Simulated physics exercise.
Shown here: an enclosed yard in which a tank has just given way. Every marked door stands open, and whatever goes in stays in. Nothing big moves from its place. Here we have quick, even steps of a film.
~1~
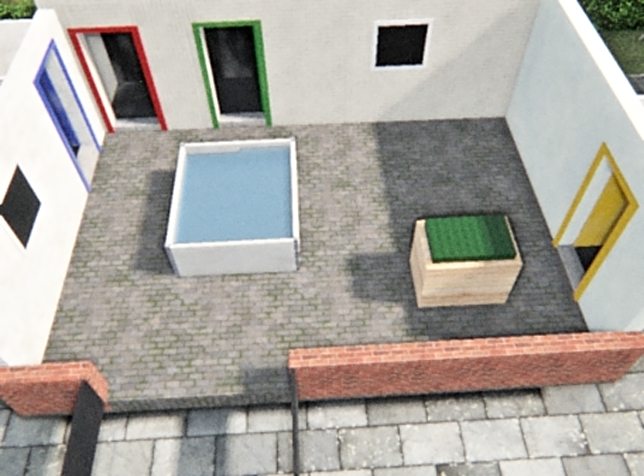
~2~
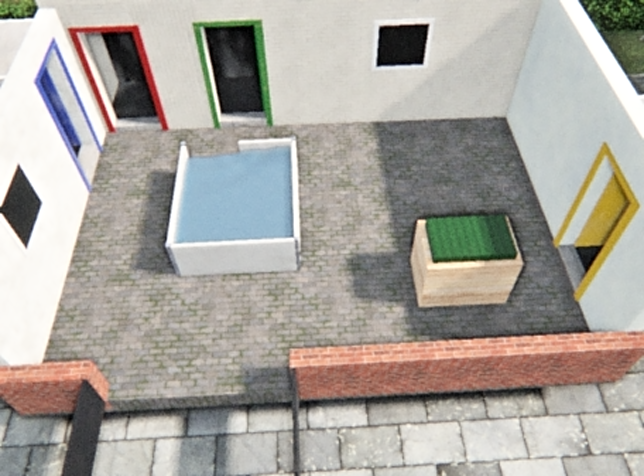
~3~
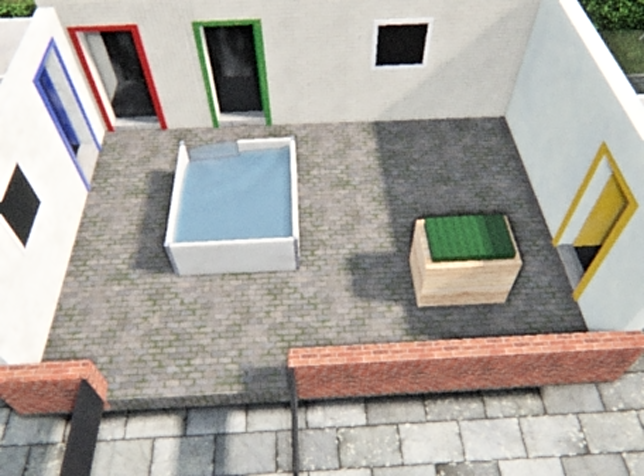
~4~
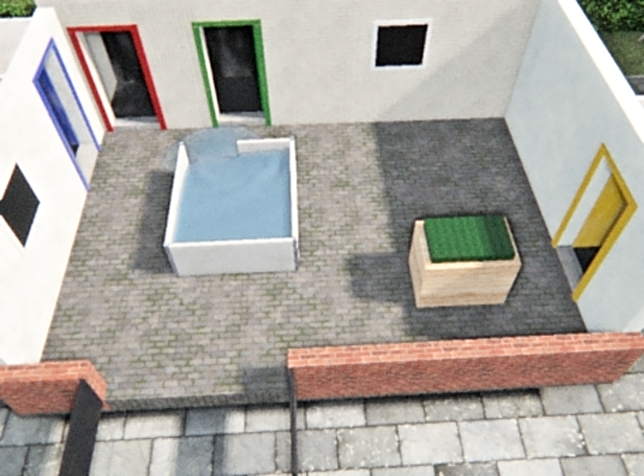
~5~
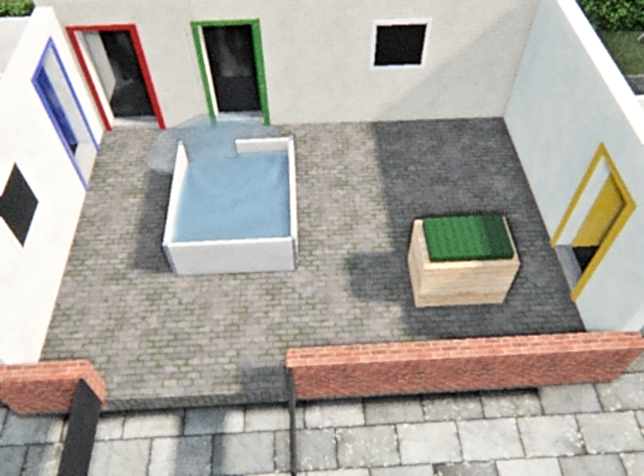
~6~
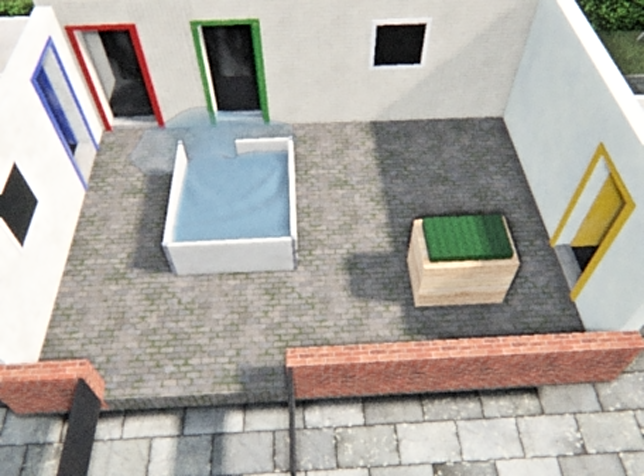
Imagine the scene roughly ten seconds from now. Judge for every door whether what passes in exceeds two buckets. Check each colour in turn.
Result: The blue door keeps the inflow to two buckets or less; the red door lets the inflow pass two buckets; the green door lets the inflow pass two buckets; the yellow door keeps the inflow to two buckets or less.
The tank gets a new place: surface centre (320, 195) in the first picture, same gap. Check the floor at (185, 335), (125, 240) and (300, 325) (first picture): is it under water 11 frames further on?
In order: Untouched, untouched, untouched.
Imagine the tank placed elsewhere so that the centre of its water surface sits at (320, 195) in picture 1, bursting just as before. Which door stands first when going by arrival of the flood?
Observation: The door marked green.
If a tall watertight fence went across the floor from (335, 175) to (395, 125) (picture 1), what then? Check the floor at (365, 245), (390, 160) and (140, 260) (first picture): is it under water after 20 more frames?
Taking the points in the order given, they are high and dry, high and dry and inundated.
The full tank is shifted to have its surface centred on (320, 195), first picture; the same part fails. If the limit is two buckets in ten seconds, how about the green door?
The green door exceeds the threshold.
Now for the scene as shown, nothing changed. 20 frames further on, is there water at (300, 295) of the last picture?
That spot would be not wet.
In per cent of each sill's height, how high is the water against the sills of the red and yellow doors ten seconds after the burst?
The first sits near 70 in a hundred and the second near 70 in a hundred.
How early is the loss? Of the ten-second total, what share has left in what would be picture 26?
Close to 40 out of every hundred.
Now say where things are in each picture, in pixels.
Still water in the tank at (236, 192), in the first picture.
Water pours out on the tank's far side and has run to a hidden place, in the second picture.
The front is at a hidden place, out from the gap on the tank's far side, in the third picture.
The front is at (236, 127), out from the gap on the tank's far side, in the fourth picture.
Water pours out on the tank's far side and has run to (169, 129), in the fifth picture.
Water pours out on the tank's far side and has run to (150, 129), in the sixth picture.
A moment on, water covers 10 % of the floor; the blue door not reached, the red door wet at the sill, nothing in, the green door over two buckets in, the yellow door not reached.
Next, water covers 25 % of the floor; the blue door wet at the sill, nothing in, the red door under two buckets in, the green door far over two buckets in, the yellow door not reached.
Then, water covers 55 % of the floor; the blue door wet at the sill, nothing in, the red door over two buckets in, the green door far over two buckets in, the yellow door not reached.
Later, water covers 70 % of the floor; the blue door wet at the sill, nothing in, the red door over two buckets in, the green door far over two buckets in, the yellow door wet at the sill, nothing in.
In the end, water covers 85 % of the floor; the blue door wet at the sill, nothing in, the red door far over two buckets in, the green door far over two buckets in, the yellow door wet at the sill, nothing in.
